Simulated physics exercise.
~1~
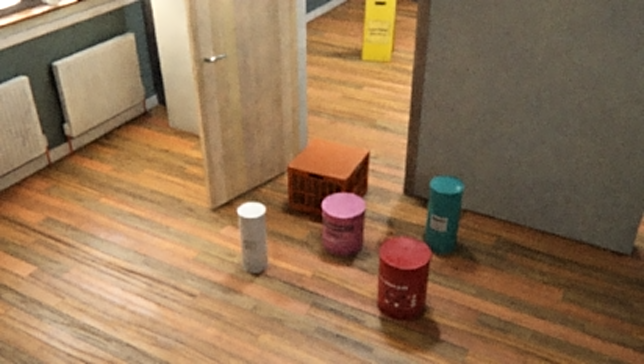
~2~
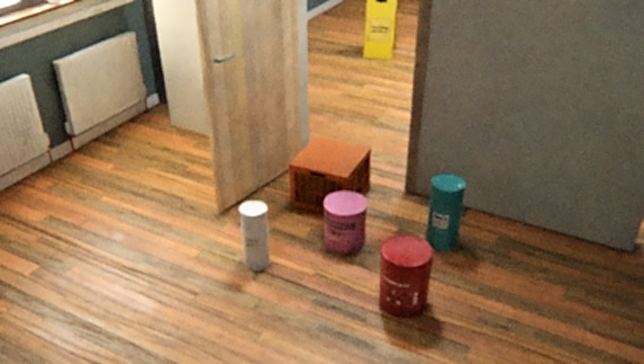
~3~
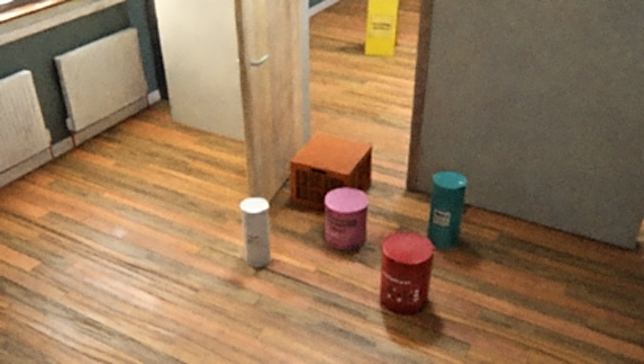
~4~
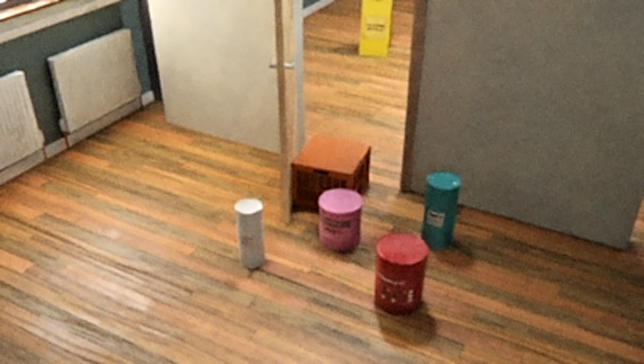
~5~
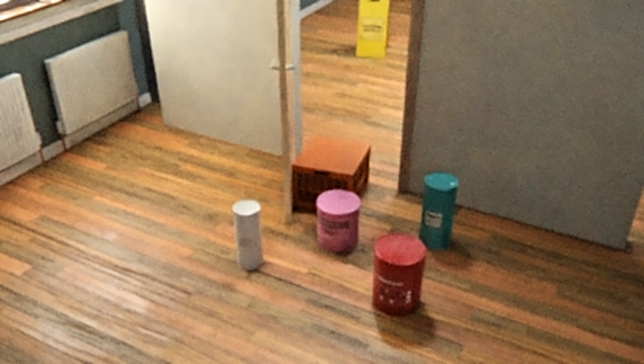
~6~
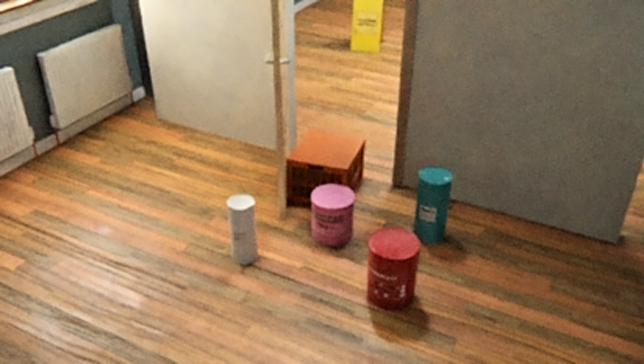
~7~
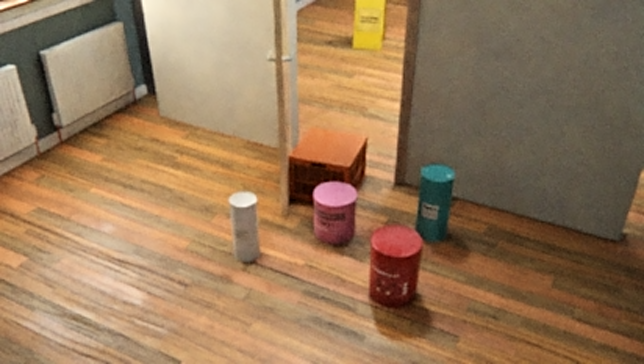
A wooden door swings toward the canisters and pails, then rests beside an orange crate.
